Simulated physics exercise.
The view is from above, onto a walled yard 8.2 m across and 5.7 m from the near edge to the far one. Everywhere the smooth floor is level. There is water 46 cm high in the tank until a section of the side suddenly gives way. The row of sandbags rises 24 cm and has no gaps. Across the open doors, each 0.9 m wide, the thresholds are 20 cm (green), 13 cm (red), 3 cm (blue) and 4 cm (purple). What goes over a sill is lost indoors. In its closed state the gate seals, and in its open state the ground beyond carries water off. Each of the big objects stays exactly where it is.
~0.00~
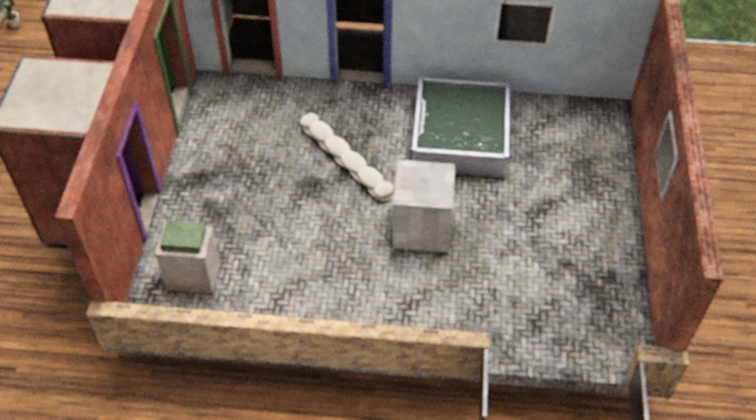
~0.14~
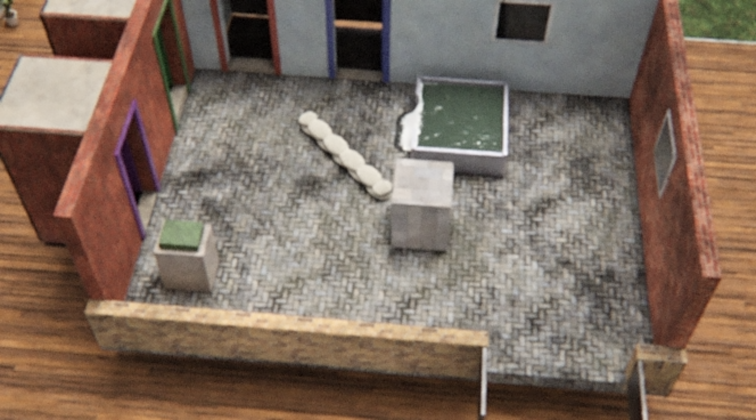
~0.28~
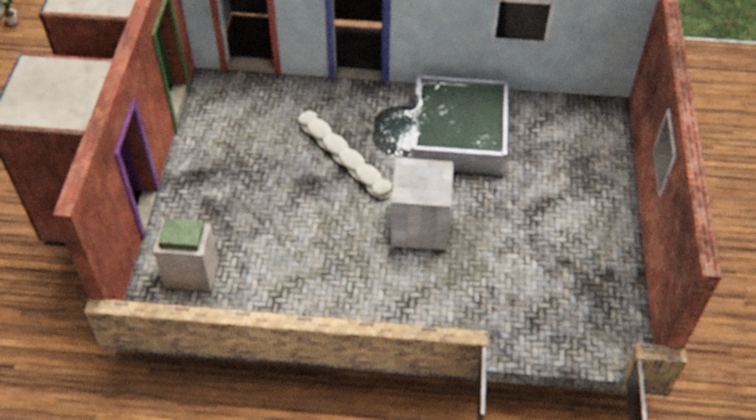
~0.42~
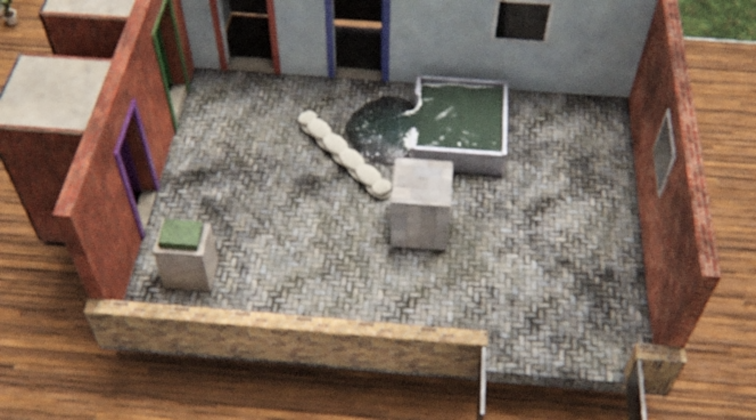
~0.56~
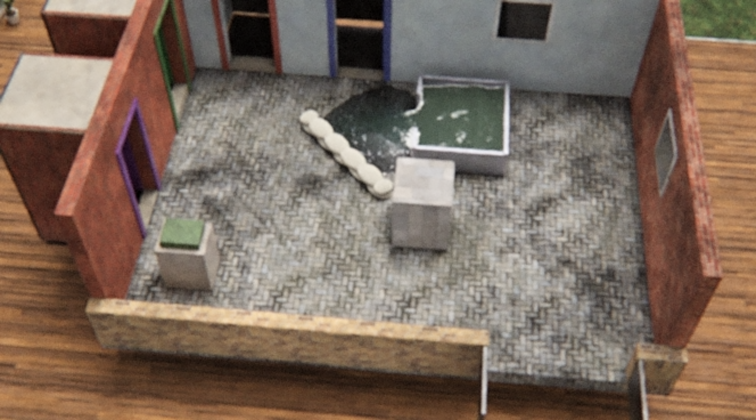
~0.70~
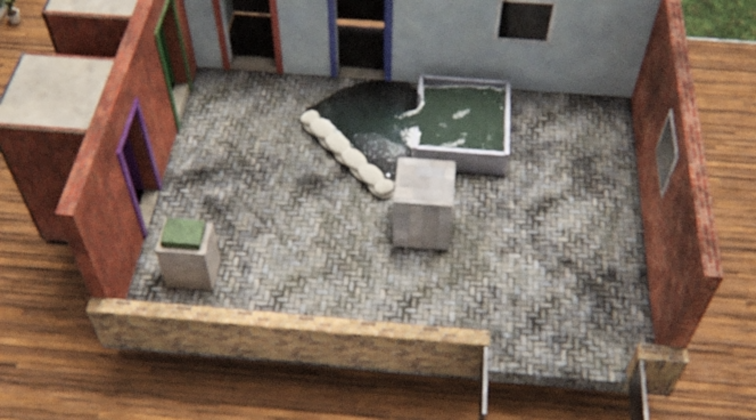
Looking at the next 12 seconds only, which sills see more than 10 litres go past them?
Over those seconds, the green door sees 10 litres or less; the red door sees 10 litres or less; the blue door sees more than 10 litres; the purple door sees 10 litres or less.
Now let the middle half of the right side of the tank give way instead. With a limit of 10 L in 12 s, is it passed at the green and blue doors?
With respect to that limit, green ends up inside it, blue ends up inside it.
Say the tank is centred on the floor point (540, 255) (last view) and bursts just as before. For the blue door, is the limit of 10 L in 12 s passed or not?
Then: Blue below.
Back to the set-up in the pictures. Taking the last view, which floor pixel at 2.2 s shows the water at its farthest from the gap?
About (197, 70) in the last view.
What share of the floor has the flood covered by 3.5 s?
Around 20 per cent wet.
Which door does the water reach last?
Lab note: Last arrival at the purple door.
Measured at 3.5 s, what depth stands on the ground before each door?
In centimetres - green: 14, red: 7, blue: 9, purple: 1.
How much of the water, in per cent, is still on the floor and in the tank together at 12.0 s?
I'd put it at some 92 percent still there.
After 1.4 s water covers 10 % of the floor and is deepest (24 cm) near (348, 146); green door not reached, red door not reached, blue door 7 cm at the sill, 1 L in, purple door not reached.
After 2.2 s water covers 15 % of the floor and is deepest (25 cm) near (320, 79); green door not reached, red door 11 cm at the sill, 0 L in, blue door 6 cm at the sill, 15 L in, purple door not reached.
After 3.5 s water covers 20 % of the floor and is deepest (18 cm) near (202, 85); green door 14 cm at the sill, 0 L in, red door 7 cm at the sill, 0 L in, blue door 9 cm at the sill, 37 L in, purple door not reached.
After 7.0 s water covers 40 % of the floor and is deepest (10 cm) near (244, 74); green door 8 cm at the sill, 0 L in, red door 8 cm at the sill, 0 L in, blue door 6 cm at the sill, 82 L in, purple door 3 cm at the sill, 0 L in.
After 12.0 s water covers 70 % of the floor and is deepest (5 cm) near (119, 324); green door 4 cm at the sill, 0 L in, red door 4 cm at the sill, 0 L in, blue door 4 cm at the sill, 98 L in, purple door 3 cm at the sill, 0 L in.
